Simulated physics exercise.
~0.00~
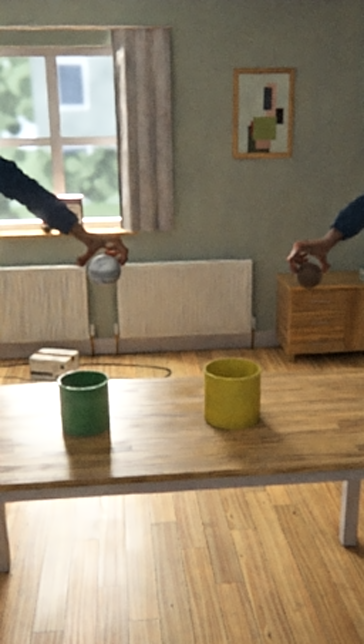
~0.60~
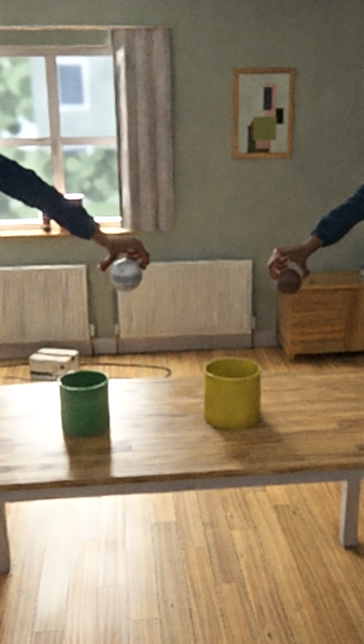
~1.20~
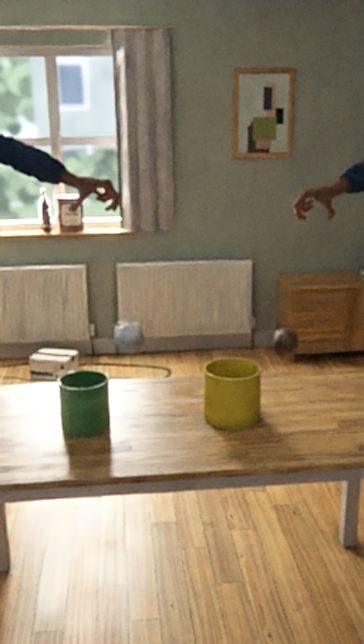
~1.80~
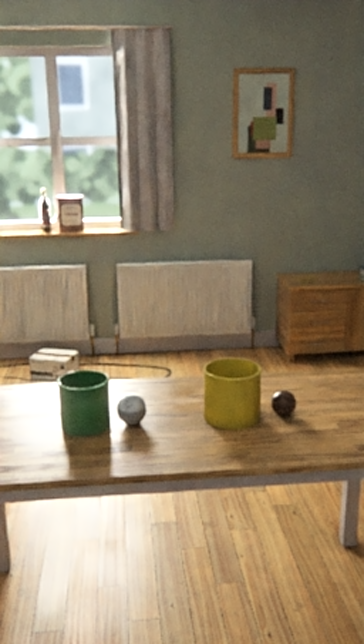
A white ball and a brown ball are held by two hands reaching in from the left and right above a wooden table, seen from the front in a room with a window, radiators and a framed picture. A green bin stands on the left of the table and a yellow one on the right. The left hand carries the white ball a little to the right, while the other brings the brown ball slightly left. Both hands let go and draw back as the balls drop. Each misses the openings, the white ball ending on the table just right of the green bin and the brown ball just right of the yellow one.
